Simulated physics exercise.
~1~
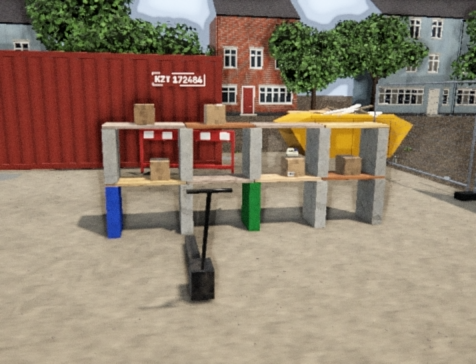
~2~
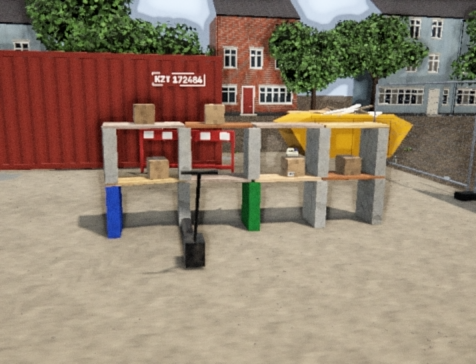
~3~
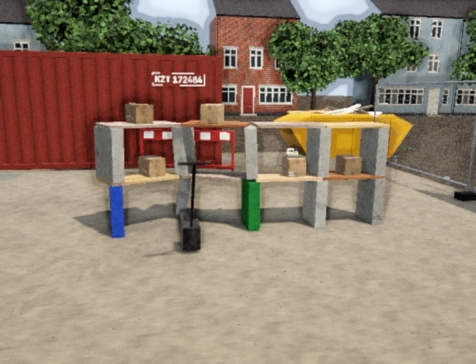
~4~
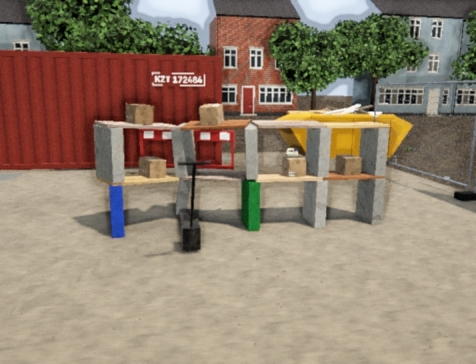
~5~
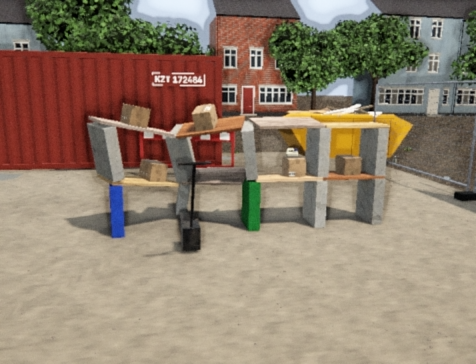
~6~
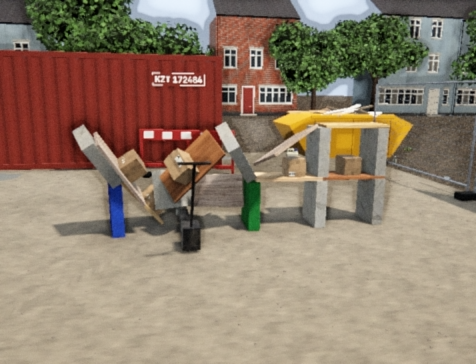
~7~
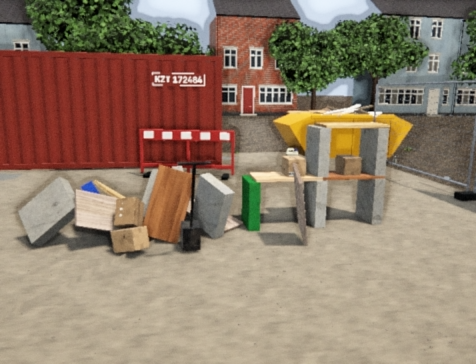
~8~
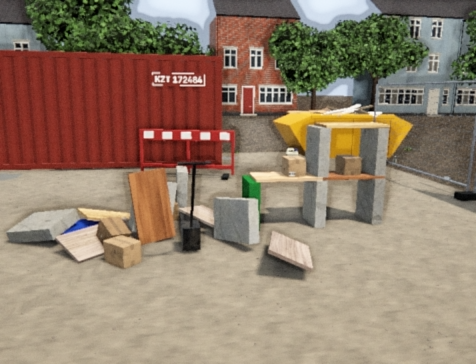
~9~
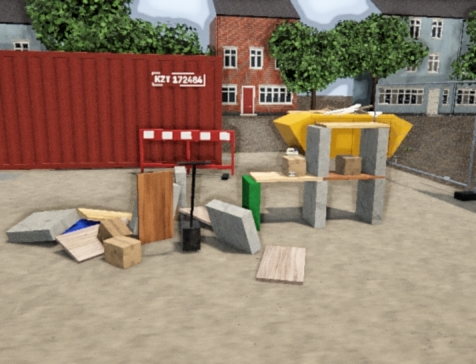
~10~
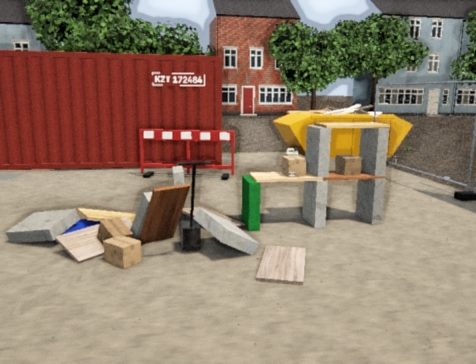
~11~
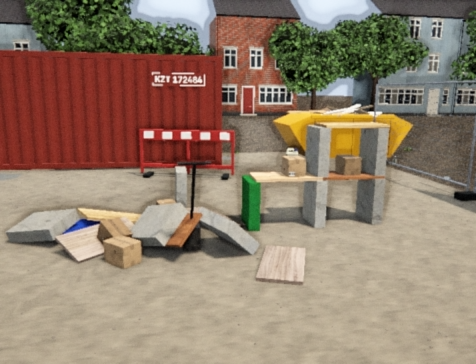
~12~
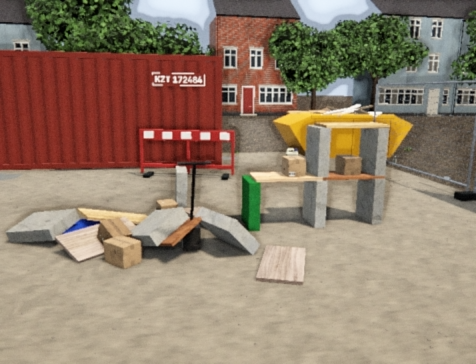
A two-tier shelf of boards and blocks collapses on the left after a jack nudges it.
